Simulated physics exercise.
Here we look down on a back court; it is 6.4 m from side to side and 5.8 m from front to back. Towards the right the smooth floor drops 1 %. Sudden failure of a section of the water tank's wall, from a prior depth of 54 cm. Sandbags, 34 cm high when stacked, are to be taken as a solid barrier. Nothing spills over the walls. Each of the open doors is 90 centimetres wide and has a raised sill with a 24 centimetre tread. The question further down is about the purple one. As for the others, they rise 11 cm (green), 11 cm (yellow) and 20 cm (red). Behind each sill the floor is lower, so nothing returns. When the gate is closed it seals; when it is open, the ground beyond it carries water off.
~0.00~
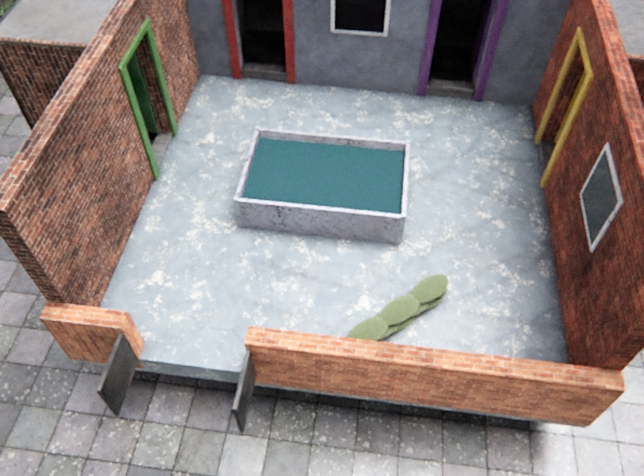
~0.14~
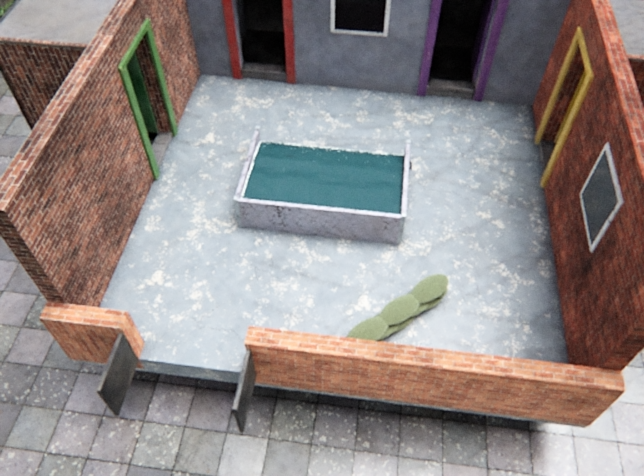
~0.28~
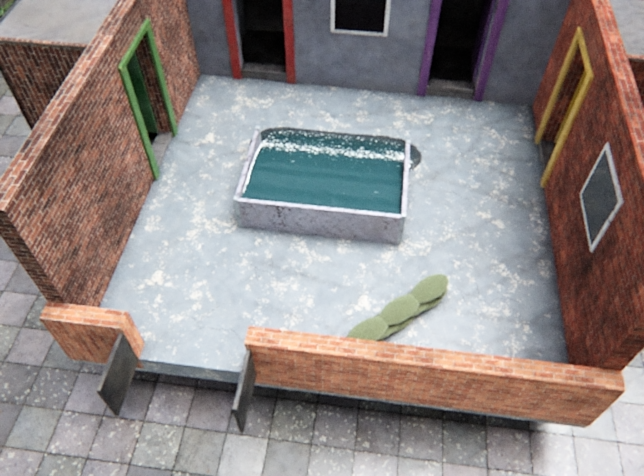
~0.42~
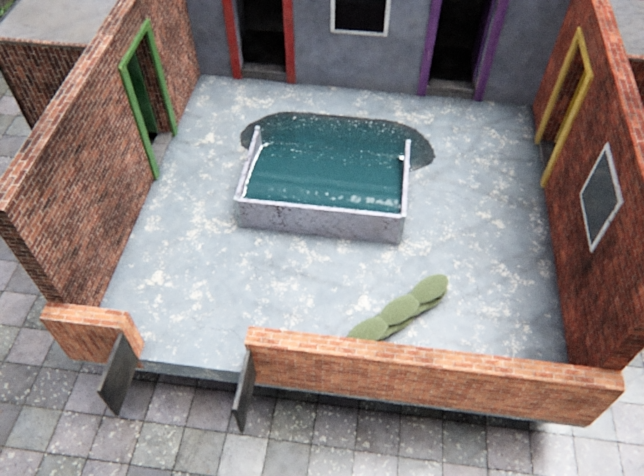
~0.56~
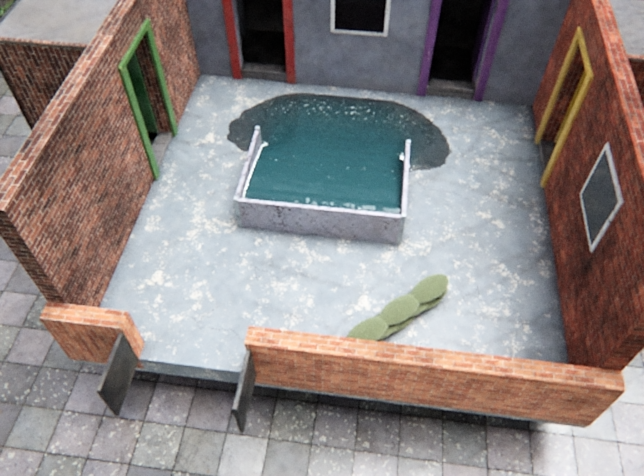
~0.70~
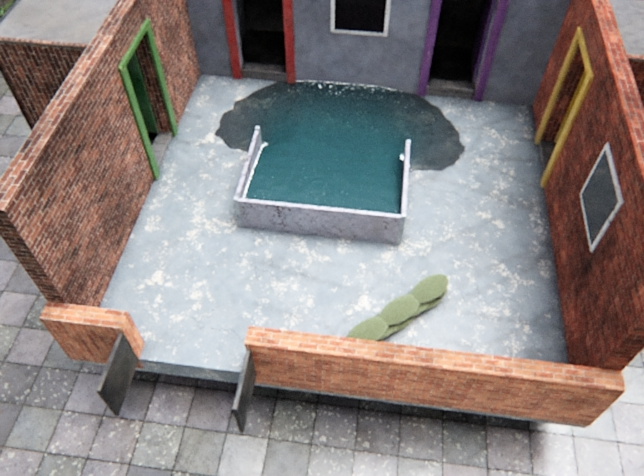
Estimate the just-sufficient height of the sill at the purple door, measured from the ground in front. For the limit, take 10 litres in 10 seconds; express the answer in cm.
I would say 15 cm.
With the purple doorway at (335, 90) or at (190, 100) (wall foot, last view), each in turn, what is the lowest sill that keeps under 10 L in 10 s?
About 32 cm, then about 19 cm.
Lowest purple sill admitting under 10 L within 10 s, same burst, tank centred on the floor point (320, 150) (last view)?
Roughly 9.5 centimetres.
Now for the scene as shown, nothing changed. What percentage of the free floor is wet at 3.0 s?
40 %.
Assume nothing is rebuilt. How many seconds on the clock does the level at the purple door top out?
Around 1.8 seconds.
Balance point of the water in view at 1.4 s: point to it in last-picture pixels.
Centre estimate: (339, 144) px, approximately.
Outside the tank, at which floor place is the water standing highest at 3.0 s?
Near pixel (528, 105).
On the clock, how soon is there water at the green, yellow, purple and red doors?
Green at 2.8 seconds, yellow at 2.4 seconds, purple at 0.9 seconds, red at 0.8 seconds.
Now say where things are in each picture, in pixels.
The water tank at (326, 173) is whole and still, 54 cm deep; the purple door at (459, 51) is dry, in the first frame.
Water pours out on the far side and has run 0.3 m, to a hidden place; about 7 cm deep outside, 54 cm at the back, in the second frame.
The front is at a hidden place, 0.7 m from the gap on the far side; 1.8 m2 of floor is wet, 54 cm left at the back, in the third frame.
The gap is on the far side, the front 1.2 m out at (303, 115); the back of the water tank holds 50 cm, in the fourth frame.
Water pours out on the far side and has run 1.7 m, to (301, 96); about 7 cm deep outside, 44 cm at the back, in the fifth frame.
Water pours out on the far side and has run 2.1 m, to (410, 94); about 6 cm deep outside, 44 cm at the back; the purple door at (459, 51), 2.9 m from the gap, is still 0.5 m from the nearest water, in the sixth frame.
After 1.4 s water covers 25 % of the floor, deepest (38 cm) near (346, 94); 17 cm at the purple door, 0 litres in over its 21 cm sill.
After 3.0 s water covers 40 % of the floor, deepest (30 cm) near (528, 105); 13 cm at the purple door, 1 litre in over its 21 cm sill.
After 10.0 s water covers 95 % of the floor, deepest (14 cm) near (567, 397); 6 cm at the purple door, 1 litre in over its 21 cm sill.
At the purple door as built, the water arrived by 1.0 s and peaked near 21 cm at 1.8 s.
With a sill of 14 cm, 14 litres would have come in within the 10 s; with 16.5 cm, 6 litres. So under 10 litres takes about 15 cm.
